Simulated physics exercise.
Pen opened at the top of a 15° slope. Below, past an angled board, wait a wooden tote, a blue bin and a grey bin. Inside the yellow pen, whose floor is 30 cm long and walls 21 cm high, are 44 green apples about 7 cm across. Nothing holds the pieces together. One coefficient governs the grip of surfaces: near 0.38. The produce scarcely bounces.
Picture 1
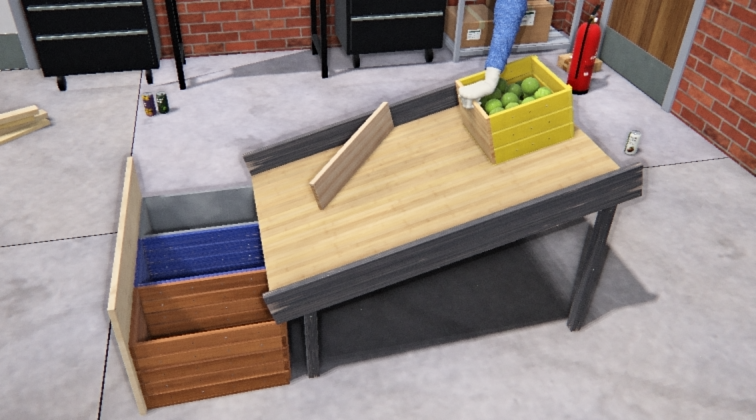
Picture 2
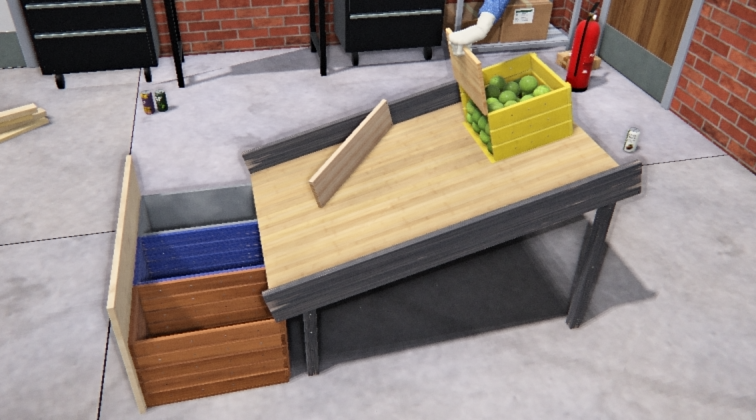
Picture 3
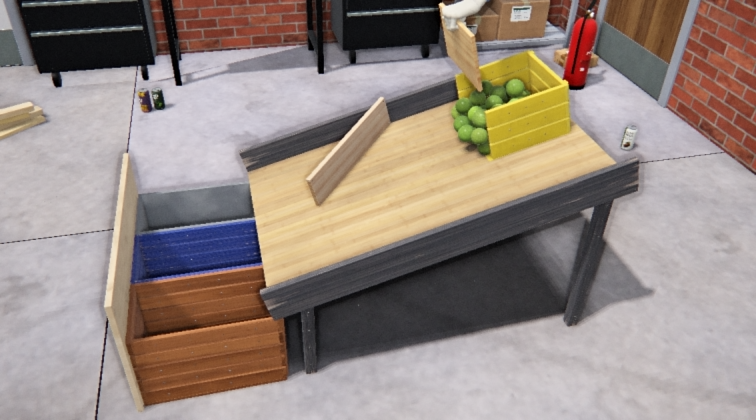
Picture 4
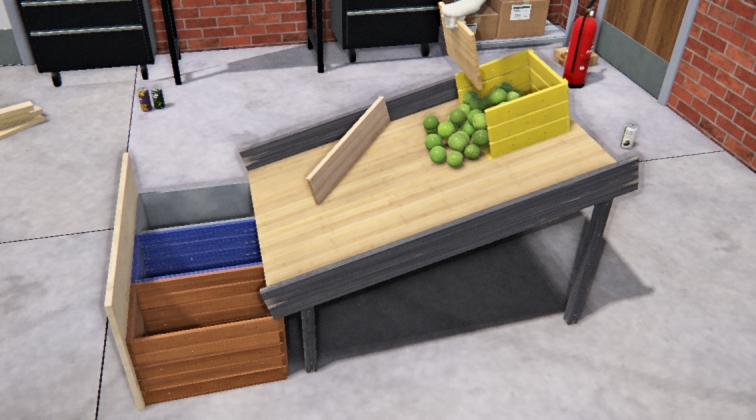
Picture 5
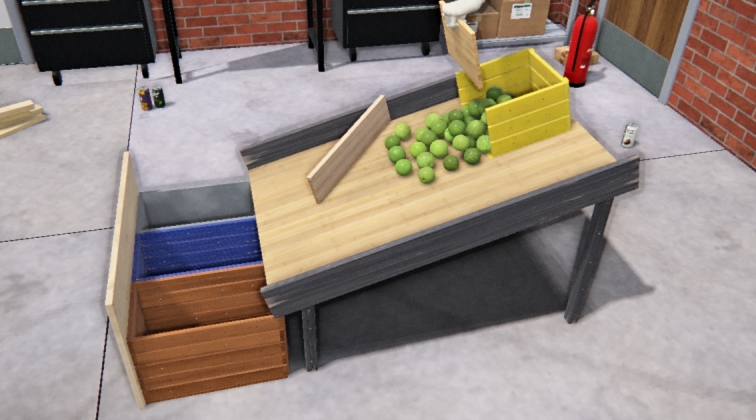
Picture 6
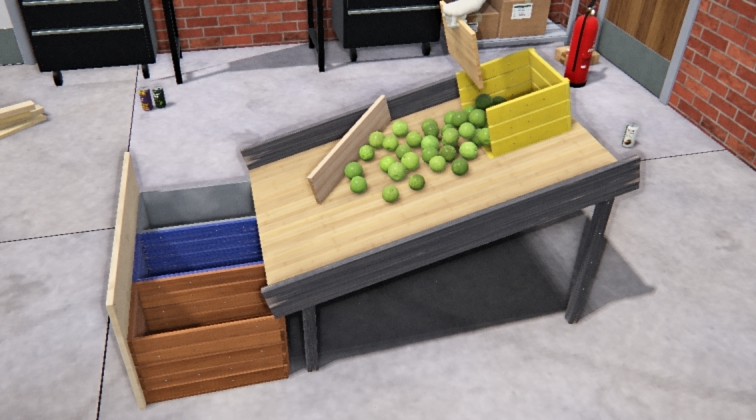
At the start, a gloved hand holds the end of a yellow pen full of green apples at the top of a sloping table. The hand lifts the end panel away, and the apples roll out down the slope to the left, spreading across the boards toward a slanted plank.
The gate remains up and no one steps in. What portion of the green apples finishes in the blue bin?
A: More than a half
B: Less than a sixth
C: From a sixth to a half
Less than a sixth.
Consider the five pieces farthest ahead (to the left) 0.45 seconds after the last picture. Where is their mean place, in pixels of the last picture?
Somewhere near pixel (252, 260) of the last view.
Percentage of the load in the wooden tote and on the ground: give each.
Roughly 95 % for the first place and 0 % for the second.
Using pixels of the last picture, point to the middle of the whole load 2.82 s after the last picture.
(200, 354).
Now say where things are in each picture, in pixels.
In the first picture (we follow the rim corner now nearest the camera), yellow pen at (489, 117); blue bin at (138, 285); nothing out yet.
In the second picture, yellow pen at (488, 114).
In the third picture, yellow pen at (485, 112); 5 out, the lowest apple at (463, 125).
In the fourth picture, yellow pen at (485, 111); 14 out, the lowest apple at (438, 155).
In the fifth picture, yellow pen at (486, 110); 22 out, the lowest apple at (404, 168).
In the sixth picture, yellow pen at (486, 110); blue bin at (136, 280); 28 out, the lowest apple at (358, 185).
Then, 0.45 s after the last picture, 1 still in the yellow pen, 1 in the wooden tote, 39 on the slope and 3 in the air.
Then, 1.02 s after the last picture, 11 in the wooden tote, 1 in the blue bin, 28 on the slope and 4 in the air.
Then, 1.80 s after the last picture, 30 in the wooden tote, 2 in the blue bin, 8 on the slope, 1 on the ground and 3 in the air.
Final count (2.82 s after the last picture), 41 in the wooden tote, 2 in the blue bin and 1 on the ground. Asked share, 2 of 44, 5 per cent.
